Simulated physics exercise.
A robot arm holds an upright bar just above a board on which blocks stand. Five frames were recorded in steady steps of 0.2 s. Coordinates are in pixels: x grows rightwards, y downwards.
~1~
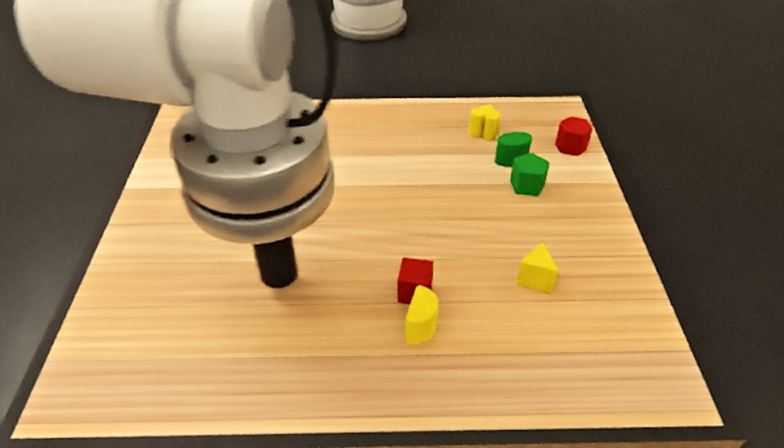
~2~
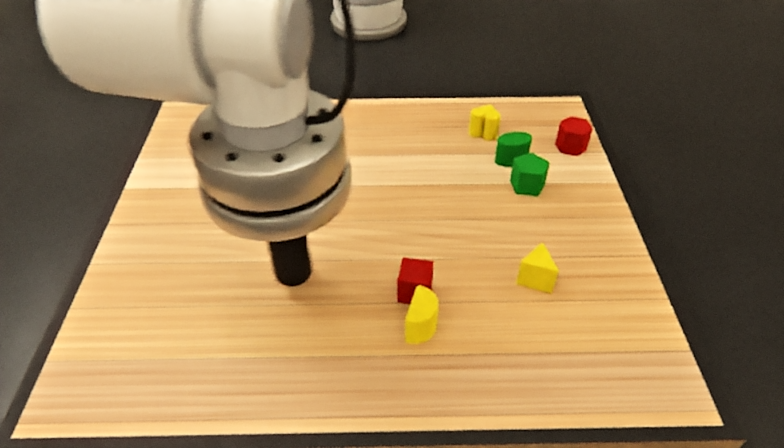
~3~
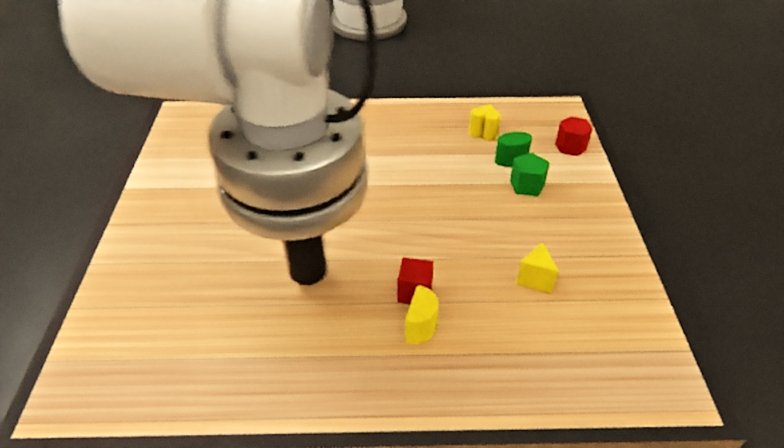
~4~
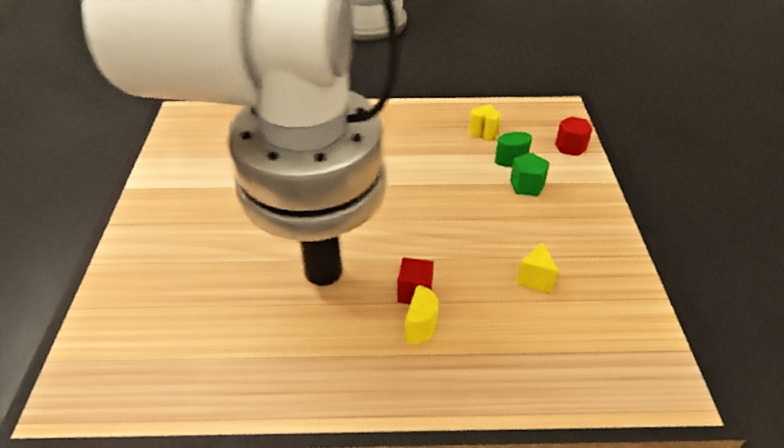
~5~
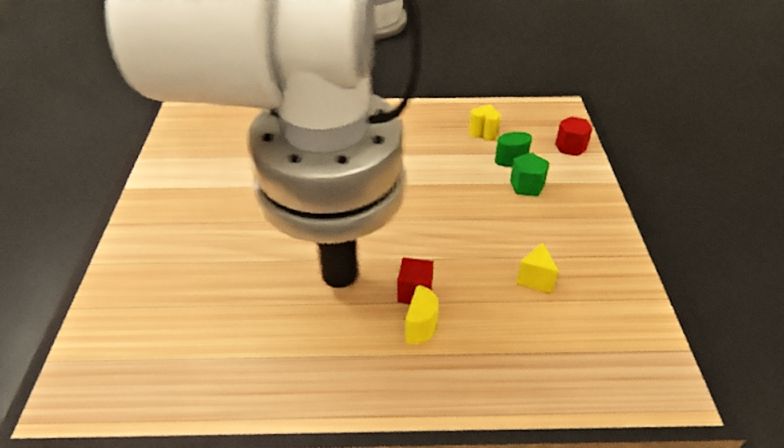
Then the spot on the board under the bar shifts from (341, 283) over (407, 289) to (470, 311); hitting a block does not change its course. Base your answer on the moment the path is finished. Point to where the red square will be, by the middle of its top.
The top centre is at (510, 296).
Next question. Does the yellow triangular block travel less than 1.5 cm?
Yes.
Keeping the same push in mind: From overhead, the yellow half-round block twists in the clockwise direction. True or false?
That statement is accurate.
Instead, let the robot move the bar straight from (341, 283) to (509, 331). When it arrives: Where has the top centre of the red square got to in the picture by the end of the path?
Its top middle will sit at (471, 267).
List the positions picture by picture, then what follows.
Bar's lower end (279, 274); red square (416, 270); yellow half-round block (423, 304); yellow triangular block (541, 258), in the first frame.
Bar (293, 272); blocks still, in the second frame.
Bar (308, 271); blocks still, in the third frame.
Bar (324, 272); blocks still, in the fourth frame.
Bar (340, 274); red square (416, 270); yellow half-round block (423, 304); yellow triangular block (541, 258), in the fifth frame.
The first path, step by step. One third of the way, bar (386, 276); red square (420, 271).
Two thirds of the way, bar (430, 286); red square (466, 283); yellow half-round block (426, 308), turned 15° clockwise.
At the end, bar (471, 302); red square (510, 296); yellow half-round block (430, 311), turned 40° clockwise; yellow triangular block still.
